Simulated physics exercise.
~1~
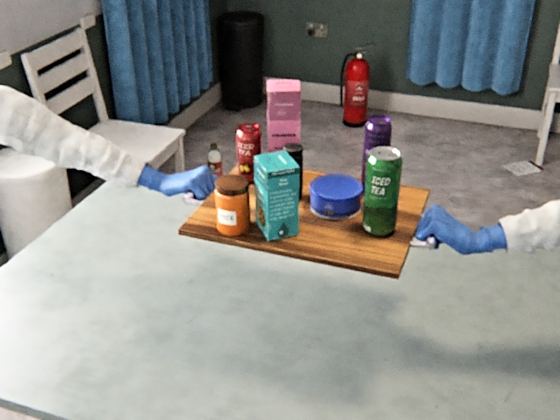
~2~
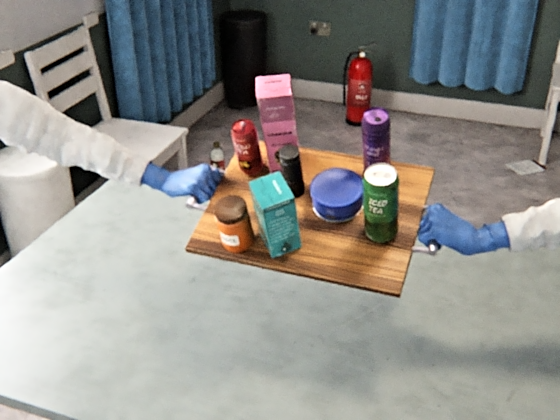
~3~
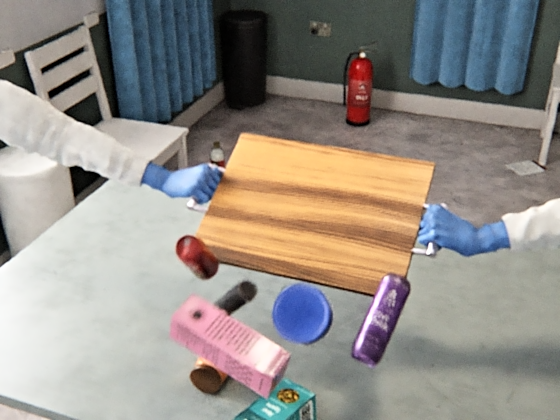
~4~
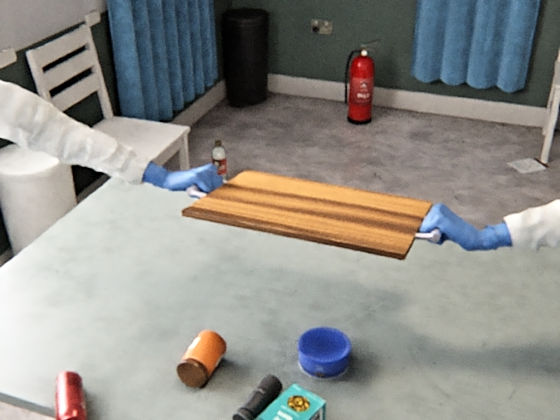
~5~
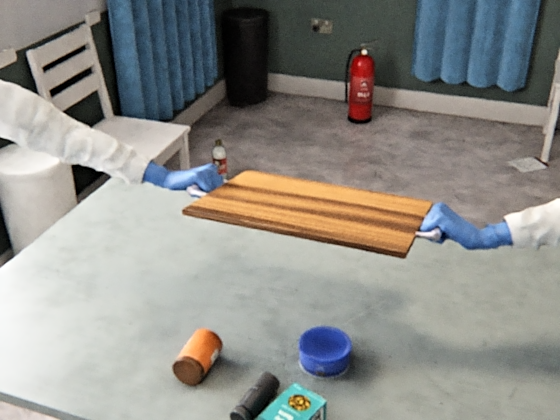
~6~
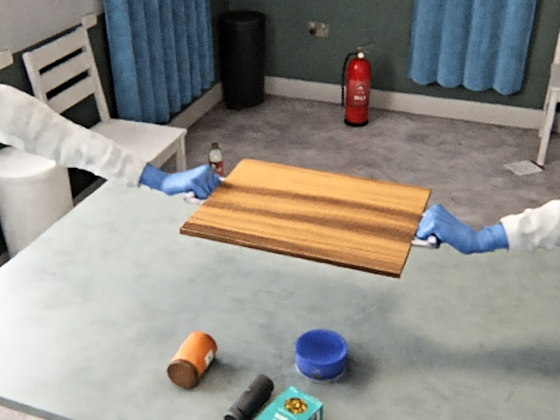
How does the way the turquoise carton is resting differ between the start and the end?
At the start the turquoise carton stands upright on the tray. By the end it is lying on its side on the table, at the near edge of the view.
